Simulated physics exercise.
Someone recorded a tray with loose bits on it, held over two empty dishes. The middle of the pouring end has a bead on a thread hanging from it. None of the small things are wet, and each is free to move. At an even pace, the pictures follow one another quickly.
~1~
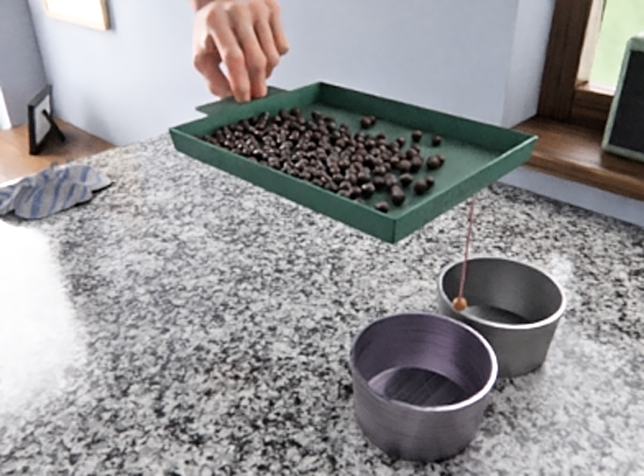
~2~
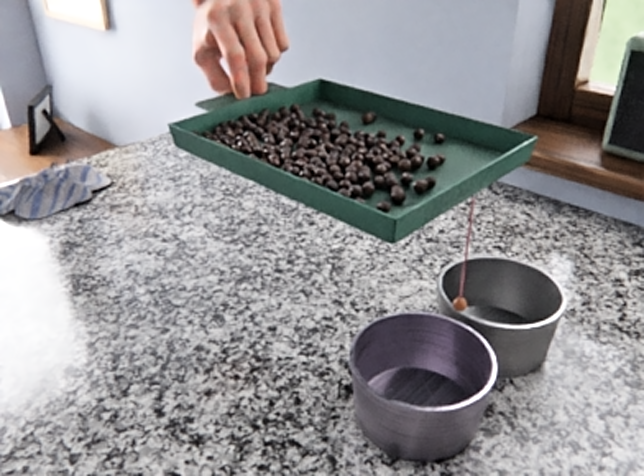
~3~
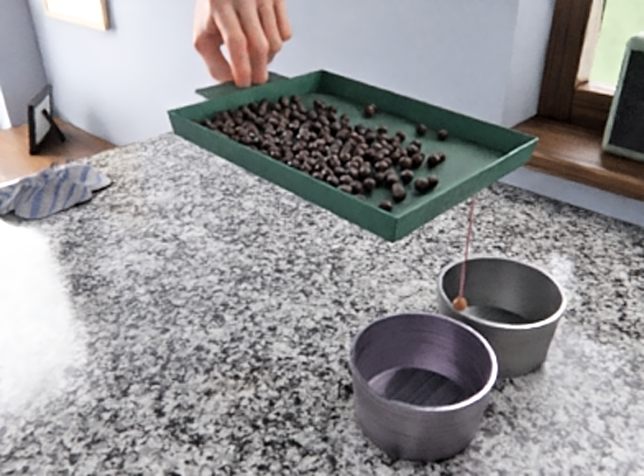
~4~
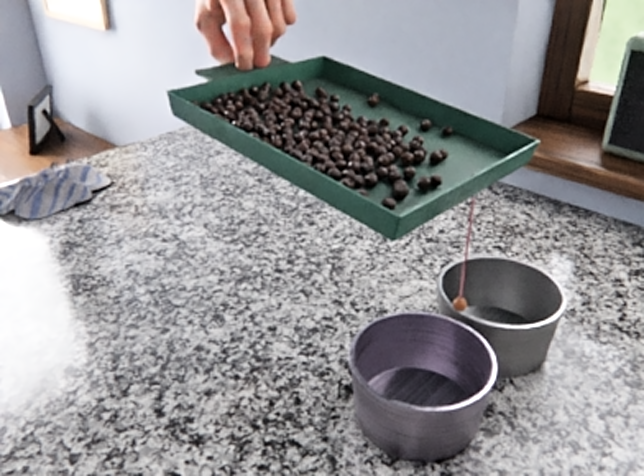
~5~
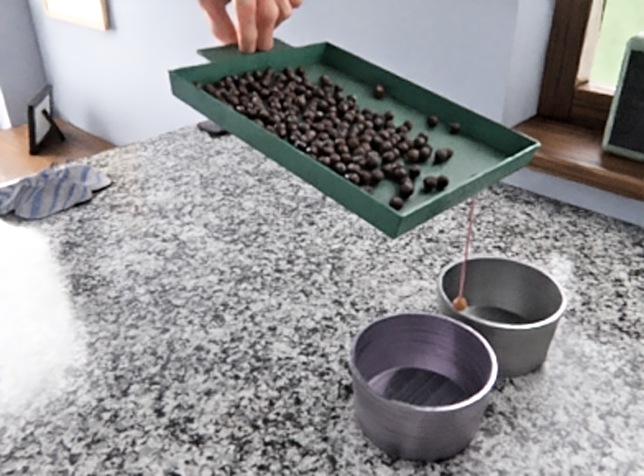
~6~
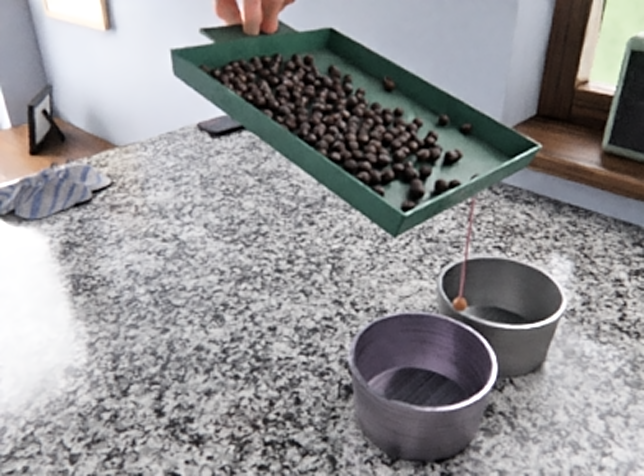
A hand raises the far end of a green tray of dark brown balls, steepening its slant toward the near right while the balls begin sliding that way. Below sit two empty round metal dishes, the left one purplish and the right one grey, with a small orange bead hanging on a thread. The fixed, slightly high view shows a speckled grey countertop beside a wood-framed window.
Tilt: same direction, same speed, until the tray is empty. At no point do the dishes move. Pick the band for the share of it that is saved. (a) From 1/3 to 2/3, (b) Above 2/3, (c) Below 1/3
Answer: A.
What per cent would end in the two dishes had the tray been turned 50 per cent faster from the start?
Near 50 %.
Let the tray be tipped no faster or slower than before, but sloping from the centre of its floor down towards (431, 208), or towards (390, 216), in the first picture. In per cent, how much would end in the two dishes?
50 and 70 per cent, in that order.
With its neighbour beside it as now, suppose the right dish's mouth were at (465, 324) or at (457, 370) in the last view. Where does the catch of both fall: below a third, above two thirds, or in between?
First: Less than a third. Second: Less than a third.
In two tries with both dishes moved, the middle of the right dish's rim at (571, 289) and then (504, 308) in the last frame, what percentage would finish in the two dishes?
Trial 1 about 90 %, trial 2 about 60 %.
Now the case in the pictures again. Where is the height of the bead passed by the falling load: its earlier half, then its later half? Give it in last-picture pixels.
The leading part at (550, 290), the rest of it at (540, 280).
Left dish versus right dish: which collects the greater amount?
In the end, more sits in the rightmost one.
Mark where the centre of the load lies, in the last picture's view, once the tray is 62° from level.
About (480, 149).
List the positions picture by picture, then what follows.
The first frame shows corners of the pouring end at (394, 216) and (532, 136), level; middle of the load at (320, 154), chocolate balls; left dish at (480, 414); right dish at (553, 336); bead on its thread at (460, 304).
The second frame shows corners of the pouring end at (395, 215) and (533, 137), level; middle of the load at (320, 152).
The third frame shows corners of the pouring end at (396, 214) and (533, 138), tipped barely, lowest at the right corner; middle of the load at (320, 145).
The fourth frame shows corners of the pouring end at (399, 213) and (535, 140), tipped a little, lowest at the right corner; middle of the load at (322, 135).
The fifth frame shows corners of the pouring end at (401, 212) and (536, 142), tipped a little, lowest at the right corner; middle of the load at (327, 126), a small part on the move.
The sixth frame shows corners of the pouring end at (404, 211) and (537, 145), tipped clearly, lowest at the right corner; middle of the load at (336, 119), nearly all on the move; left dish at (480, 414); right dish at (553, 336).
Soon after the last picture, tray tipped steeply; nearly all on the tray; a stray few in the right dish; a stray few outside both; a stray few in the air.
A little later, tray tipped past a quarter turn; a small part on the tray; about a third in the right dish; about a third outside both; about a quarter in the air.
Later still, tray tipped past a quarter turn; about two thirds in the right dish; about a third outside both.
By the end, tray tipped past a quarter turn; none in the left dish; about two thirds in the right dish; about a third outside both.
